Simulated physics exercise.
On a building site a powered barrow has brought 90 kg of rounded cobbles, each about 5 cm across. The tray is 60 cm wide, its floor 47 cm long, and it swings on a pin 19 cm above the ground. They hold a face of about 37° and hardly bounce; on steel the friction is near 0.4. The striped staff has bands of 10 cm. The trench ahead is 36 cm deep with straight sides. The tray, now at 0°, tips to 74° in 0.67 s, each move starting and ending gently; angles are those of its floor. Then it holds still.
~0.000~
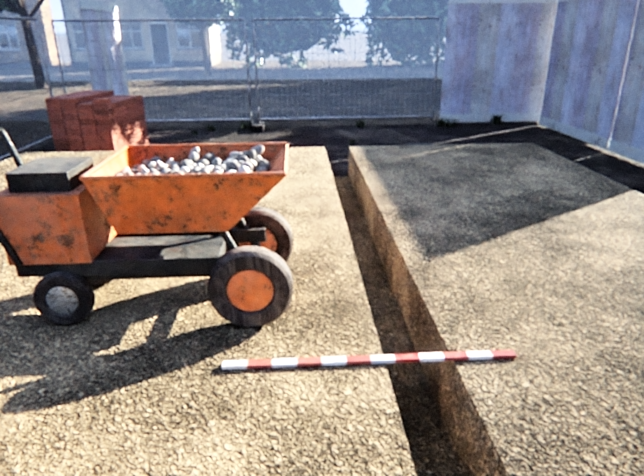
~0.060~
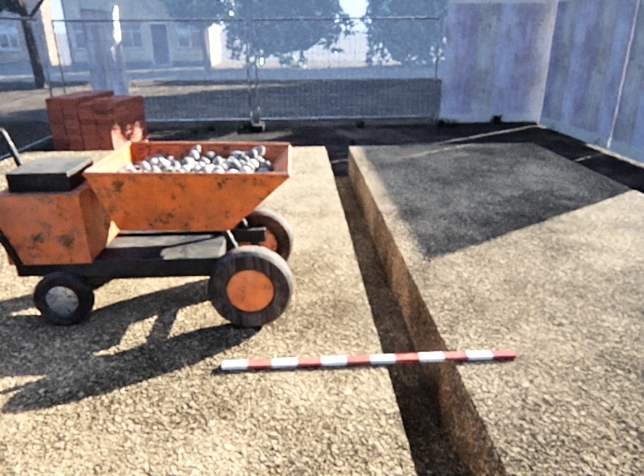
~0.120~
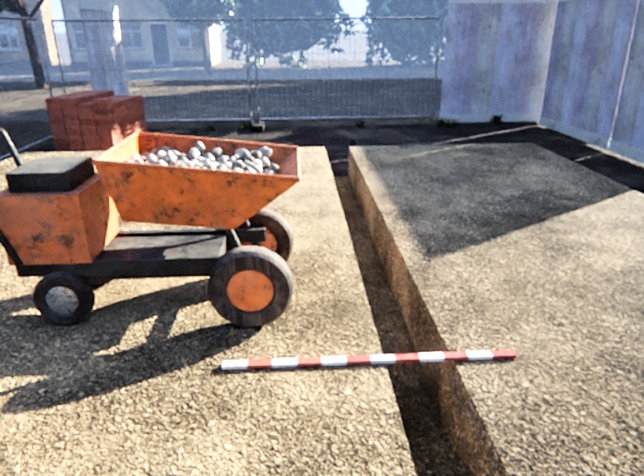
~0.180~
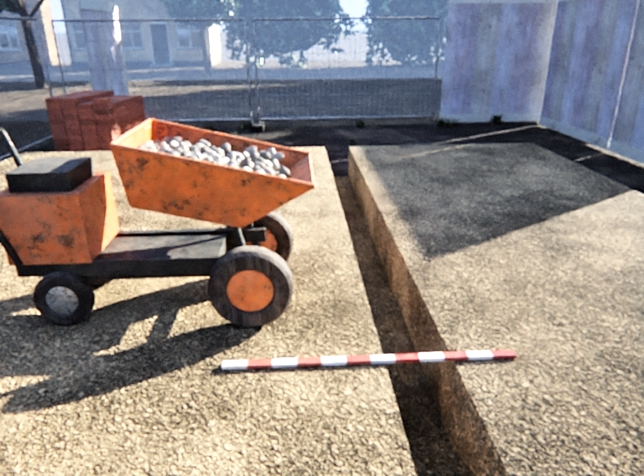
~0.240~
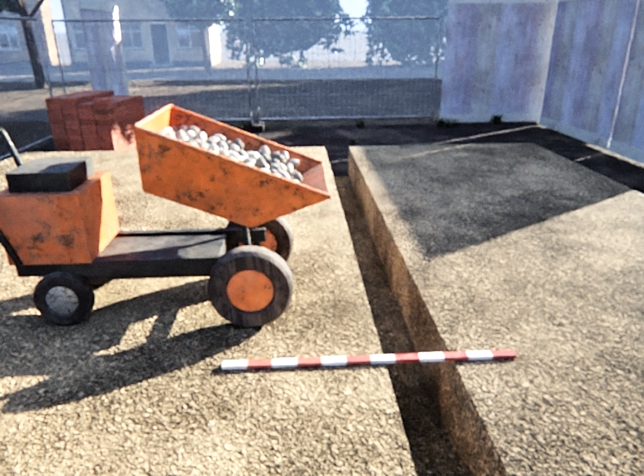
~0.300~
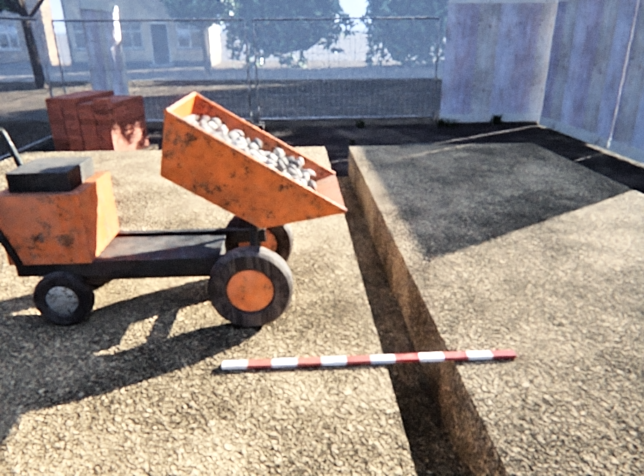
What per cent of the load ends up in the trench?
About 64 per cent.
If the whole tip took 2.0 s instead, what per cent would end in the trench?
In that case some 90 per cent.
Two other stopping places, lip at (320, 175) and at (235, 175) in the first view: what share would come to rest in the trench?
About 25 and 80 per cent.
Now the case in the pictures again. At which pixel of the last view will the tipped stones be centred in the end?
Near (408, 332).
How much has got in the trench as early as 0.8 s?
Some 40 per cent.
After 0.5 s the floor is at 62°; 100 % in the tray; the foremost stones are at (357, 227).
After 0.8 s the floor is at 74°; 52 % in the tray, 41 % in the trench, 7 % past the trench; the foremost stones are at (443, 290).
After 1.1 s the floor is at 74°; 1 % in the tray, 62 % in the trench, 36 % past the trench; the foremost stones are at (558, 276).
After 3.1 s the floor is at 74°; 0 % in the tray, 64 % in the trench, 36 % past the trench; the foremost stones are past the picture's edge.
